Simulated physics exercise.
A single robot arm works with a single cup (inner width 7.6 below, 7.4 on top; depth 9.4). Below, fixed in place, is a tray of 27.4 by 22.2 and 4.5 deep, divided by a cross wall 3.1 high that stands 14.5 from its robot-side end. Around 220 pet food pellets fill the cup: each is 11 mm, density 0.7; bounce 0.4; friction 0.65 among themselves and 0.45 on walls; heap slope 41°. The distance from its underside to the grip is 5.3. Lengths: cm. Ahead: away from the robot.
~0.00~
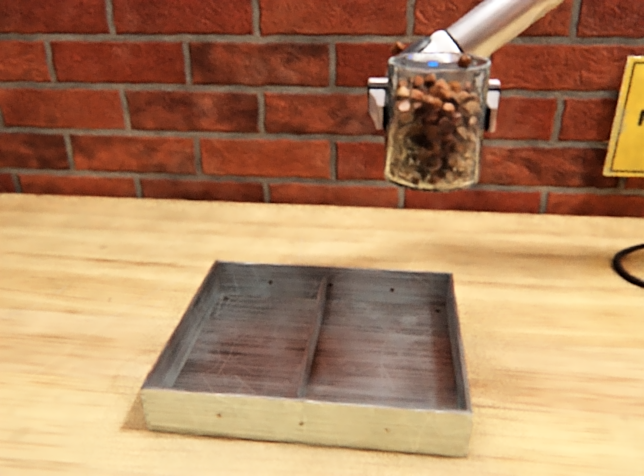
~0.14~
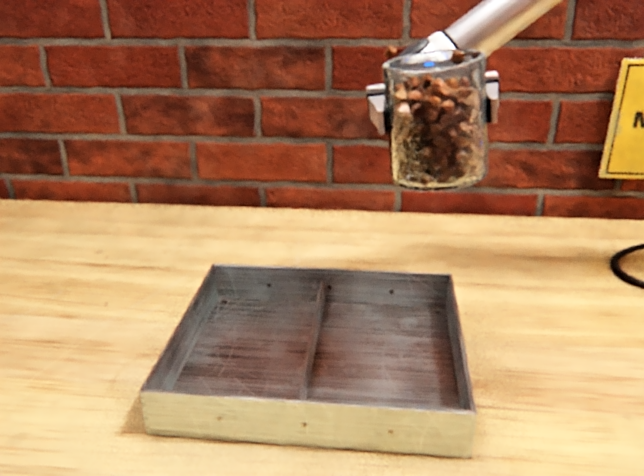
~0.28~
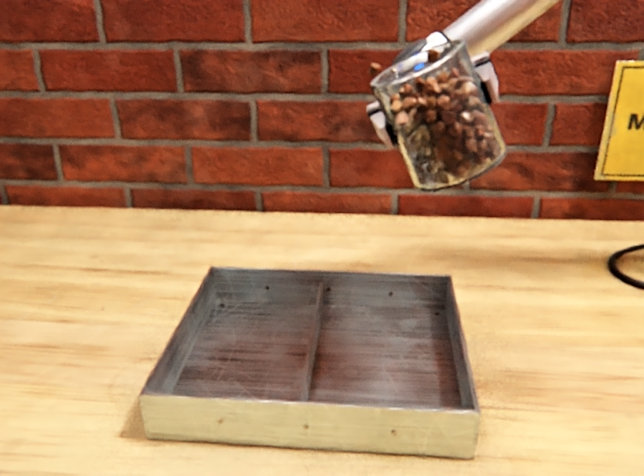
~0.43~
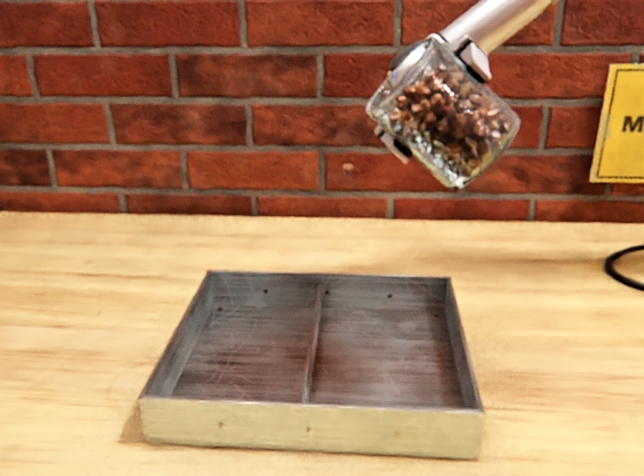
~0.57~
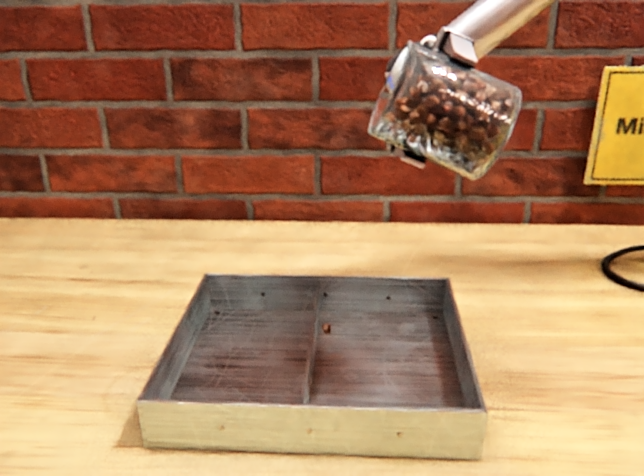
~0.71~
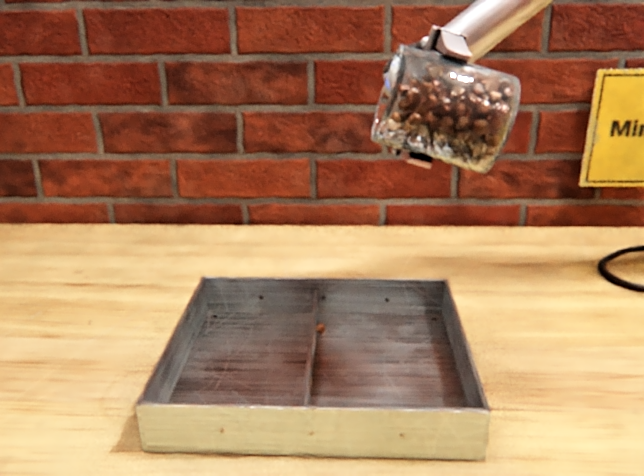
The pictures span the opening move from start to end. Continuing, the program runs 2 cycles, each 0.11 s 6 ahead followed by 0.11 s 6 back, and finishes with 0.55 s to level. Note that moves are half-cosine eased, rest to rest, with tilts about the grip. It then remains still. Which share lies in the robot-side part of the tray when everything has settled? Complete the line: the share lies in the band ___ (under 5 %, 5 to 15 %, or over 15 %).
The share lies in the band over 15 %.
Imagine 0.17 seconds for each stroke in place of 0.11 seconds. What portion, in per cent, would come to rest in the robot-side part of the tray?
Estimate: Close to 15 percent.
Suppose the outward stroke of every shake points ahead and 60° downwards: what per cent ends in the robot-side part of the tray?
About 0 per cent.
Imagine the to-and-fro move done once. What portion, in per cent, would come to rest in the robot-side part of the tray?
20 %.
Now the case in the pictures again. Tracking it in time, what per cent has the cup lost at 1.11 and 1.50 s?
Roughly 45, then 65.
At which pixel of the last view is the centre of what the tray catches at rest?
I'd point to somewhere near (279, 363).
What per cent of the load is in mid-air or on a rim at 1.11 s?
Some 9 per cent.
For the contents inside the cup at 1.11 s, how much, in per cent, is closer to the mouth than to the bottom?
Close to 80 in a hundred.
After 1.11 s, tilted 74° forward, highest piece 28 above the table; 123 in the cup, 55 in the far-side part, 22 in the robot-side part, 5 on the table or floor, 20 in flight or on a rim.
After 1.50 s, tilted 21° forward, highest piece 28 above the table; 81 in the far-side part, 79 in the cup, 50 in the robot-side part, 15 on the table or floor.
After 1.90 s, level, highest piece 28 above the table; 81 in the far-side part, 79 in the cup, 50 in the robot-side part, 15 on the table or floor.
After 2.95 s, level, highest piece 28 above the table; 81 in the far-side part, 79 in the cup, 50 in the robot-side part, 15 on the table or floor.
In the end, 81 in the far-side part, 79 in the cup, 50 in the robot-side part, 15 on the table or floor. That is 22 % in the robot-side part of the tray.
